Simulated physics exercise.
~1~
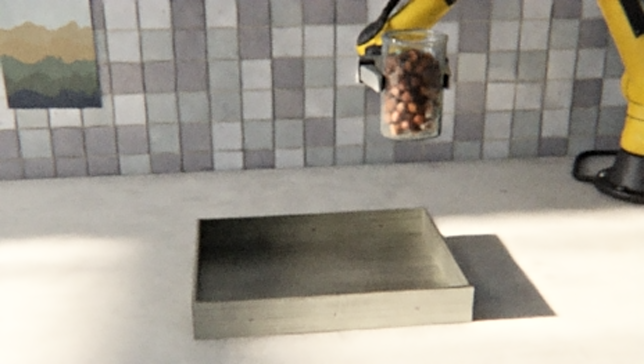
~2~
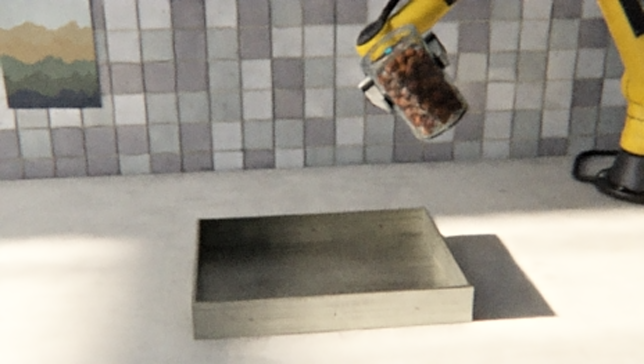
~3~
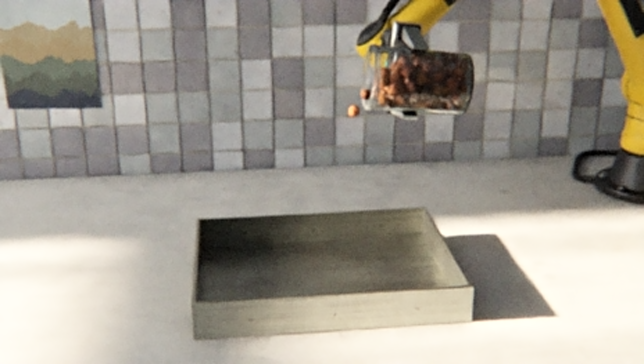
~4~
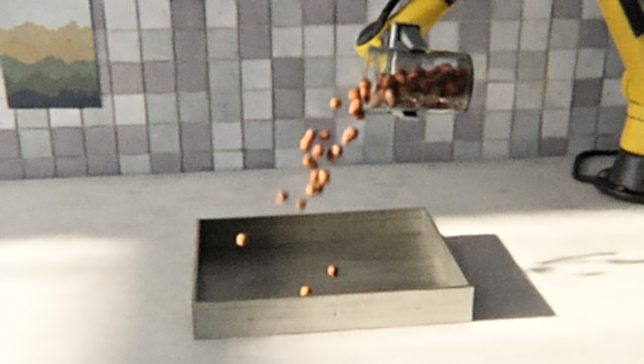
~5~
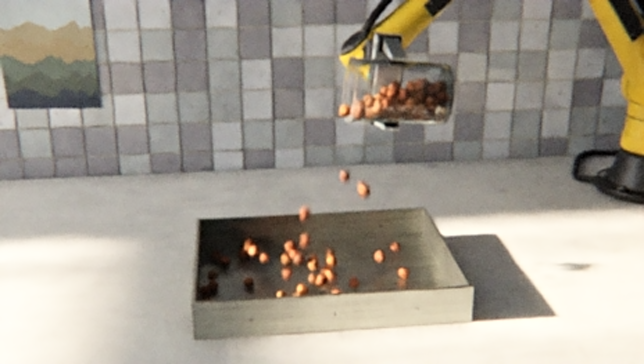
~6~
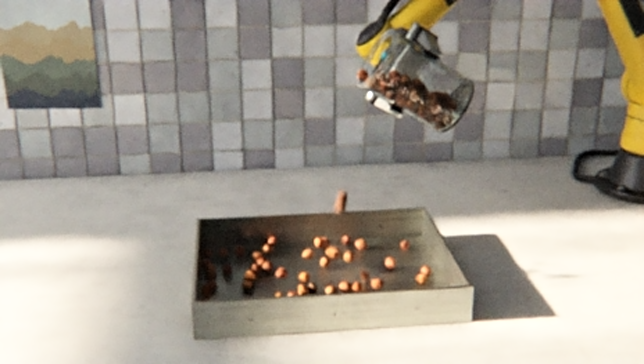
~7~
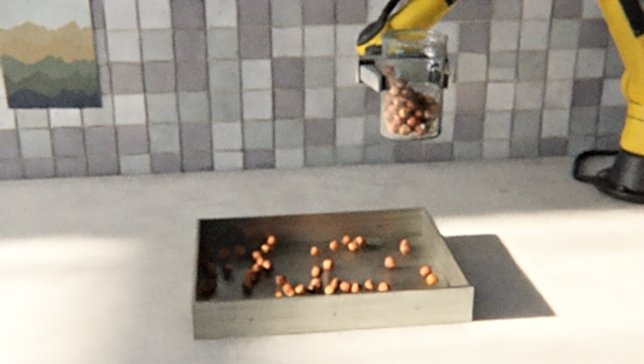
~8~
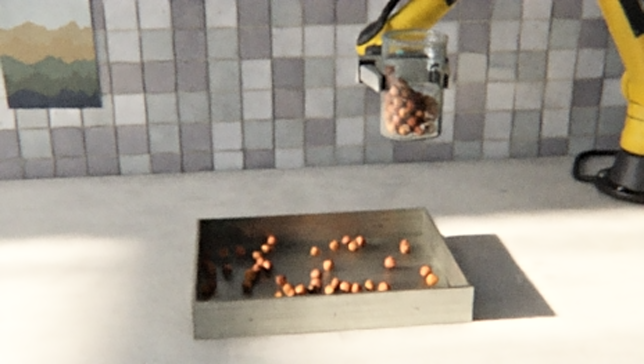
On a pale countertop before a tiled wall, a yellow robot arm tipped a clear glass of hazelnuts onto its side, spilling some into a shallow gray tray below, then swung it upright again, leaving nuts scattered across the tray and many still inside the glass.
